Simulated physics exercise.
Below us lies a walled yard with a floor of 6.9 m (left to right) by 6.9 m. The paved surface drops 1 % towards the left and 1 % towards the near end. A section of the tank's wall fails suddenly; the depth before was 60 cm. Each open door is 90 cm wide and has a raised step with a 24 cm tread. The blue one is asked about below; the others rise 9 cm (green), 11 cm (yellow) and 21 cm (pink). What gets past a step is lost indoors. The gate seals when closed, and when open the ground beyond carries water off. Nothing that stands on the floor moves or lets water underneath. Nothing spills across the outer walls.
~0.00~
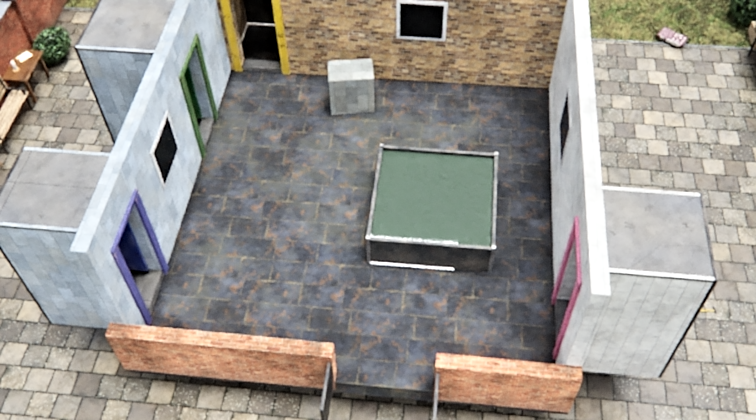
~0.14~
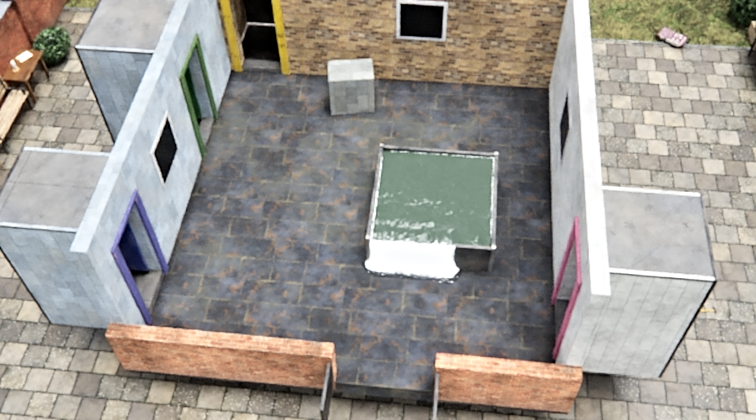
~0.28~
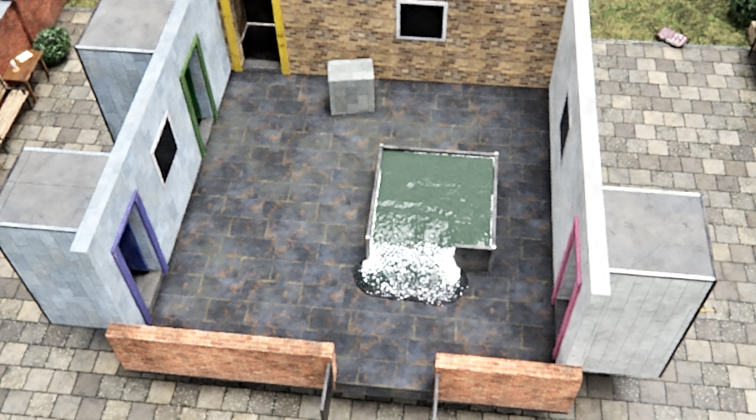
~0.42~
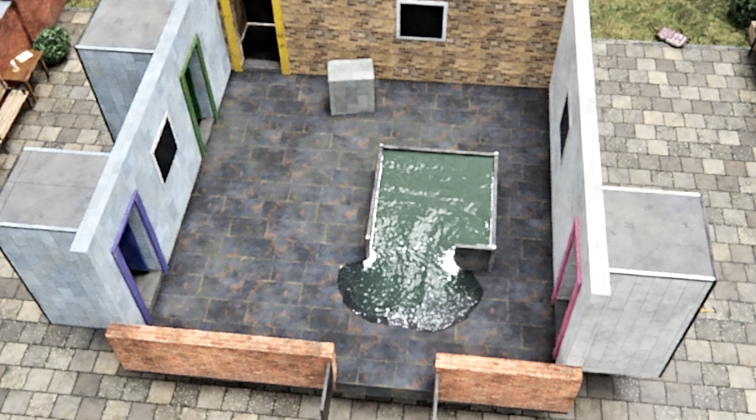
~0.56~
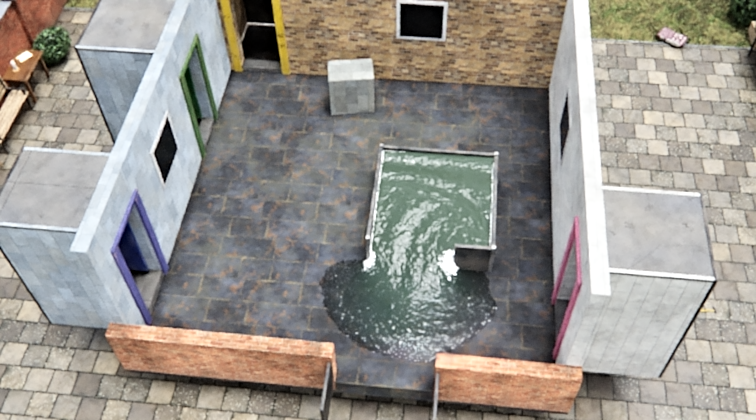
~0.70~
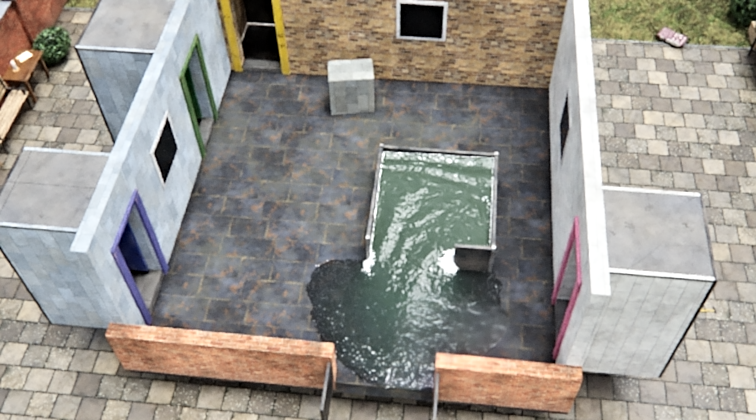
A walled yard with a green tank, water bursting through its near side and spreading across the dark paved floor.
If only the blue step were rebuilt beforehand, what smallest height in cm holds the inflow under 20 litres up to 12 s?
About 12 cm.
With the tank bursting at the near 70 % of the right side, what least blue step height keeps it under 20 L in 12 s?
Some 9.5 cm.
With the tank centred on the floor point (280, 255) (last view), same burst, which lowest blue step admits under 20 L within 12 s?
About 25 cm.
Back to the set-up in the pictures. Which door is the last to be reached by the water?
It is the yellow one.
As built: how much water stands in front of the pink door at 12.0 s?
Roughly 1.5 cm deep.
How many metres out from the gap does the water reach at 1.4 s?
Roughly 3.2 m.
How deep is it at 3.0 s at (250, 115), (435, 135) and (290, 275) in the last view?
About 0, 0 and 1 cm.
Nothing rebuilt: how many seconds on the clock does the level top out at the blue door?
Around 3.4 s.
After 1.4 s water covers 20 % of the floor, deepest (31 cm) near (398, 271); it has not reached the blue door.
After 3.0 s water covers 30 % of the floor, deepest (28 cm) near (151, 352); 15 cm at the blue door, 0 litres in over its 16 cm step.
After 12.0 s water covers 90 % of the floor, deepest (8 cm) near (140, 351); 6 cm at the blue door, 4 litres in over its 16 cm step.
At the blue door as built, the water arrived by 2.7 s and peaked near 18 cm at 3.4 s.
With a step of 9.5 cm, 39 litres would have come in within the 12 s; with 13 cm, 14 litres. So under 20 litres takes about 12 cm.
